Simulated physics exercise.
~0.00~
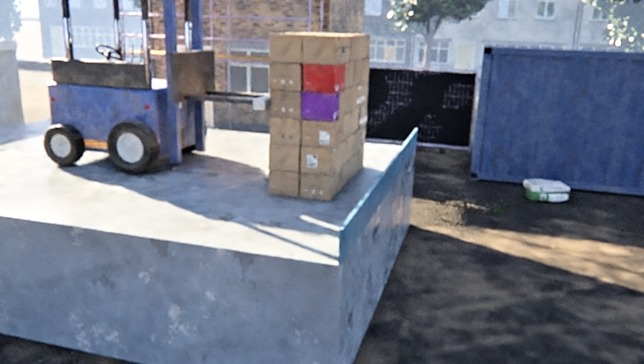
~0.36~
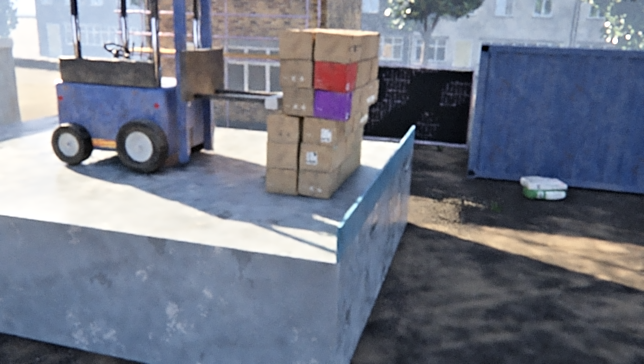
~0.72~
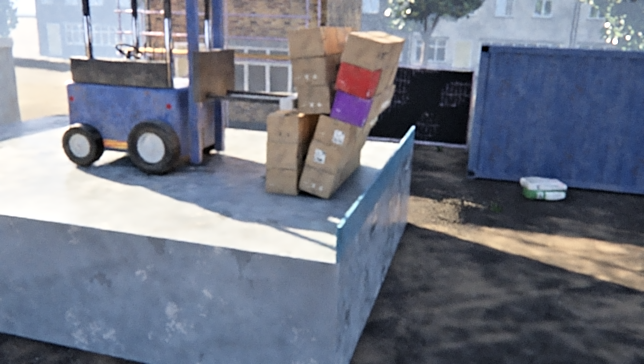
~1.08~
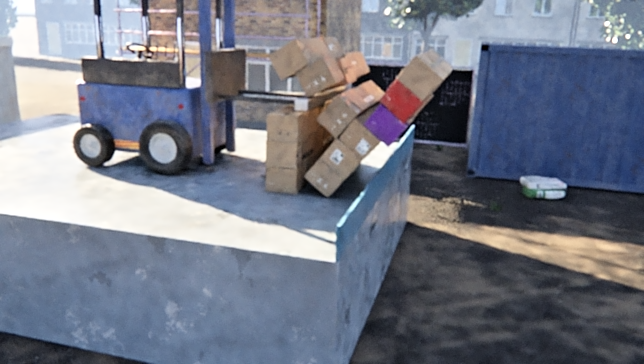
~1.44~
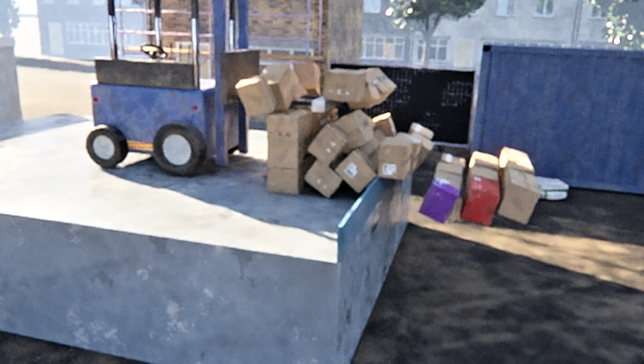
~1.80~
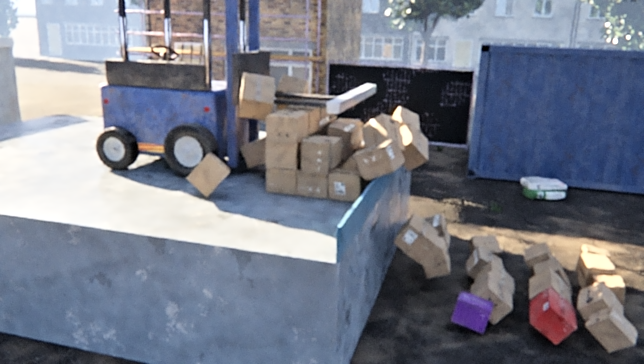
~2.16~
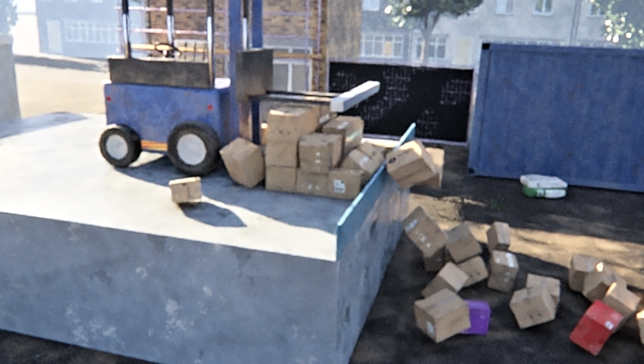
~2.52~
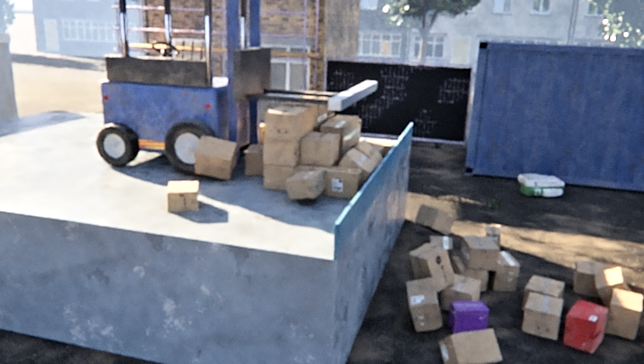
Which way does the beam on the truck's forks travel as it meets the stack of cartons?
The beam travels to the right, carried along by the truck towards the edge with the low board.
